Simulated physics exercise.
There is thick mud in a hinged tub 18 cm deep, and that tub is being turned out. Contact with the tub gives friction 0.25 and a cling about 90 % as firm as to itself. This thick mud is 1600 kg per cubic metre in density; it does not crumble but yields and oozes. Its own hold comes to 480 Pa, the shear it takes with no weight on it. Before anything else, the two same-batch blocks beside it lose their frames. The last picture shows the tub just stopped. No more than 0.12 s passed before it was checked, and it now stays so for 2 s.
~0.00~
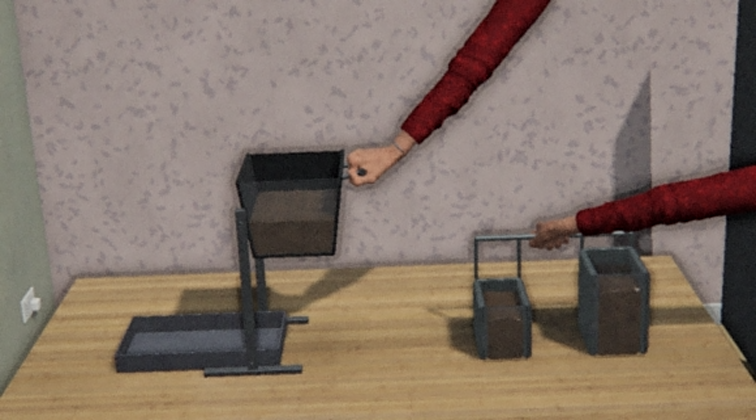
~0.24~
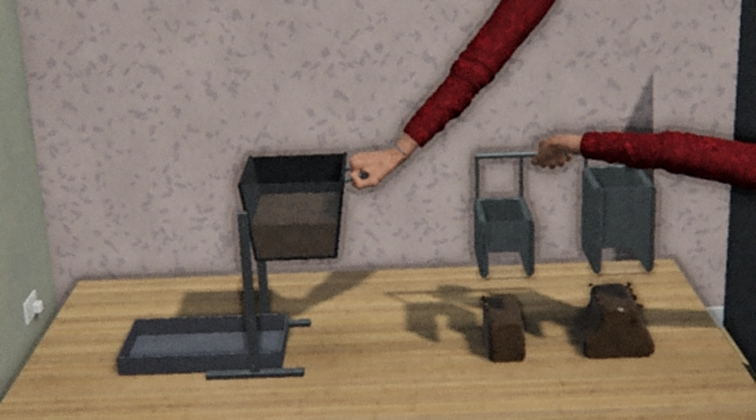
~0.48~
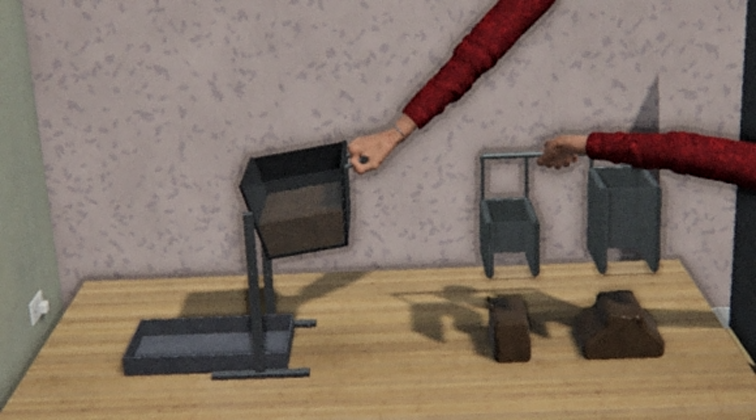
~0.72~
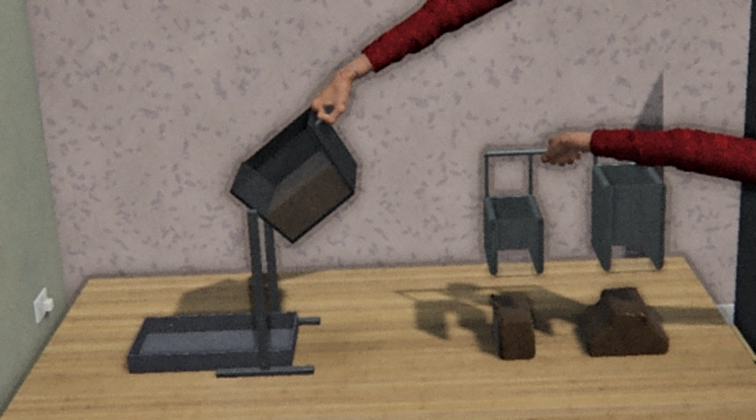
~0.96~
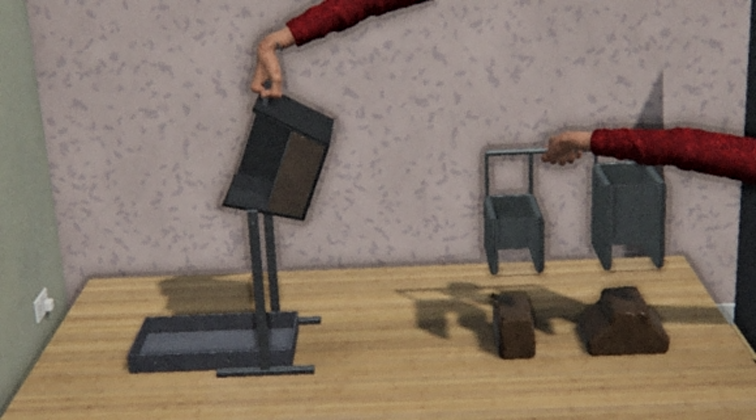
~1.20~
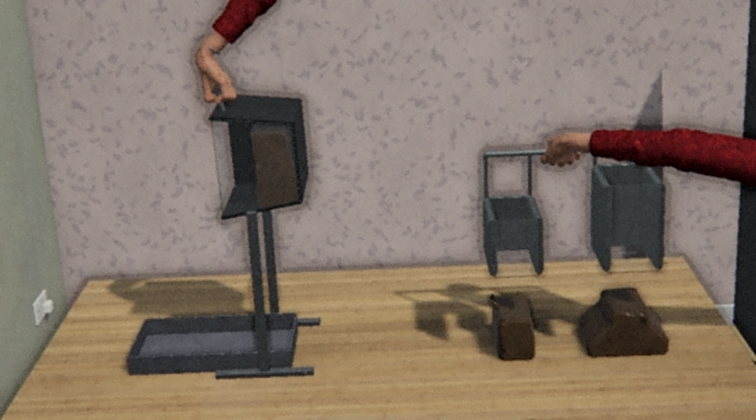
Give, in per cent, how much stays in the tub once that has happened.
Roughly 72 out of 100.
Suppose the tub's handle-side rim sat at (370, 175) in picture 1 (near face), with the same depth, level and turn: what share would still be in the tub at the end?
I'd put it at close to 50 per cent.
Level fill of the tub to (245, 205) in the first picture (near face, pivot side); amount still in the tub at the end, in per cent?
It would come to roughly 45 percent.
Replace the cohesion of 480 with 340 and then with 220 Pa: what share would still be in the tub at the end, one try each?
It'd be some 60 percent the first time and some 45 percent the second.
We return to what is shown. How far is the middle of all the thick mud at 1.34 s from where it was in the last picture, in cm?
Shift: Roughly 5 cm.
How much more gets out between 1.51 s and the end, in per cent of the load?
Load share from then on: Near 20 %.
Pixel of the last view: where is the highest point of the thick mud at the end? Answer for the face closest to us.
It ends up highest close to (278, 177).
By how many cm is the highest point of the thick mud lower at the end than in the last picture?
11 cm.
By 1.34 s, the tub is at 92 degrees and holds 100 %.
By 1.51 s, the tub is at 92 degrees and holds 92 %.
By 1.68 s, the tub is at 92 degrees and holds 77 %.
By 1.85 s, the tub is at 92 degrees and holds 72 %.
By 3.20 s, at the end, the tub is at 92 degrees and holds 72 %.
